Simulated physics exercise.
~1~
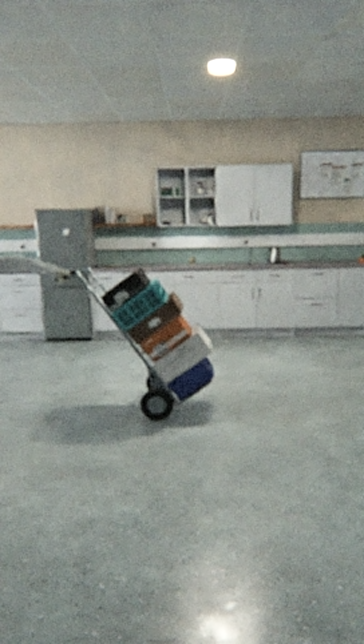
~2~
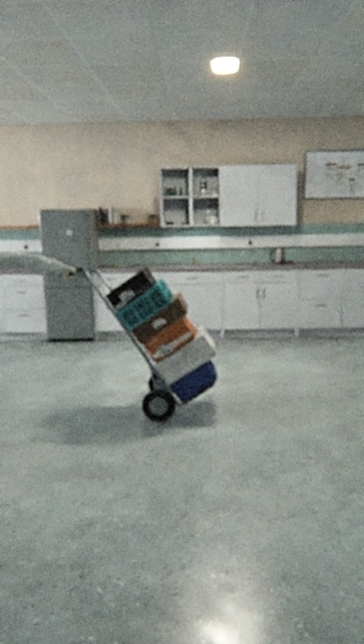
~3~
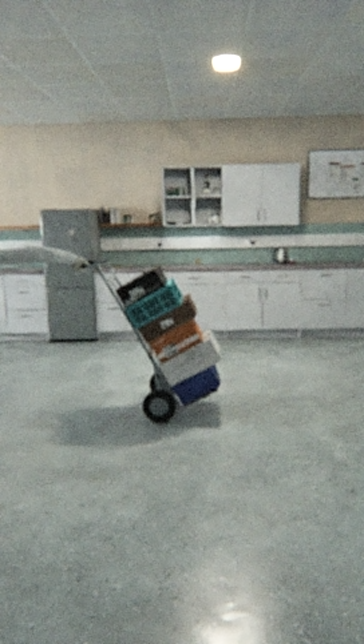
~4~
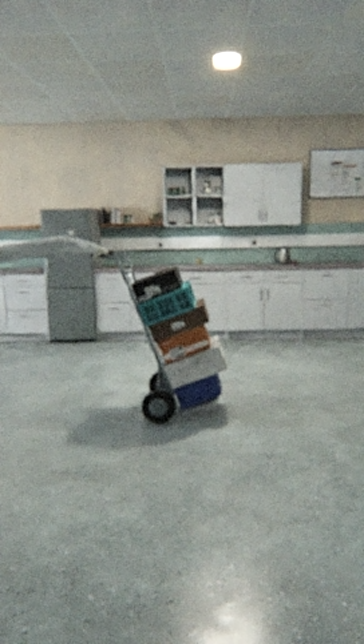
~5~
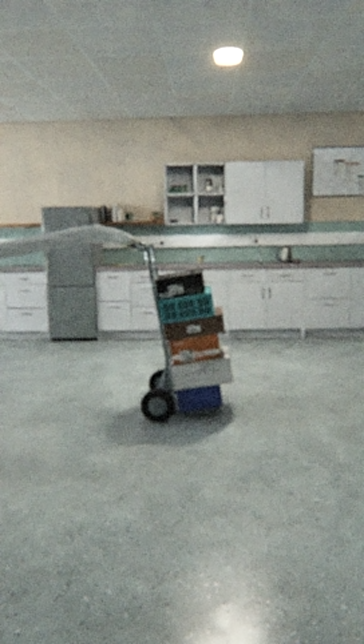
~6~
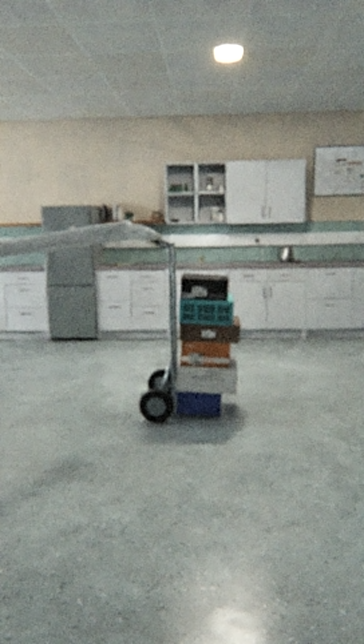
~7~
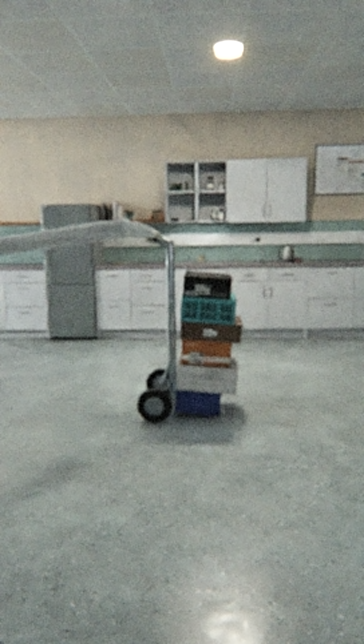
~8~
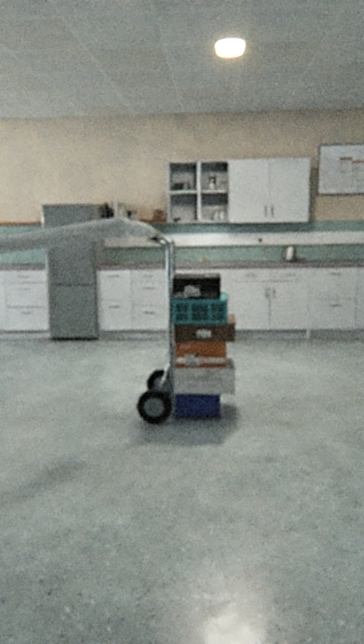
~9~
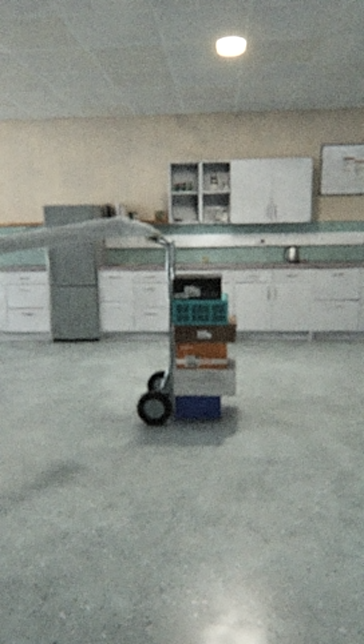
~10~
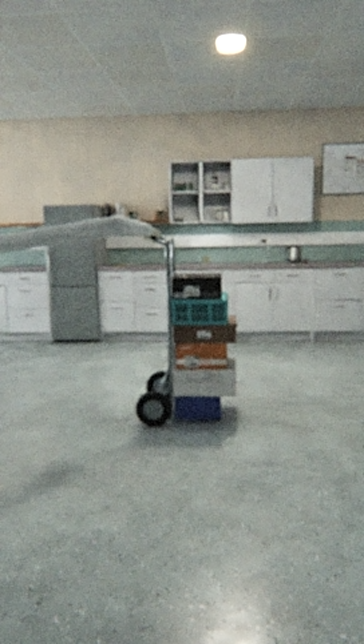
In a room with kitchen cabinets, a sleeved arm swinging a leaning hand truck upright, its stacked boxes rocking slightly, then standing still.
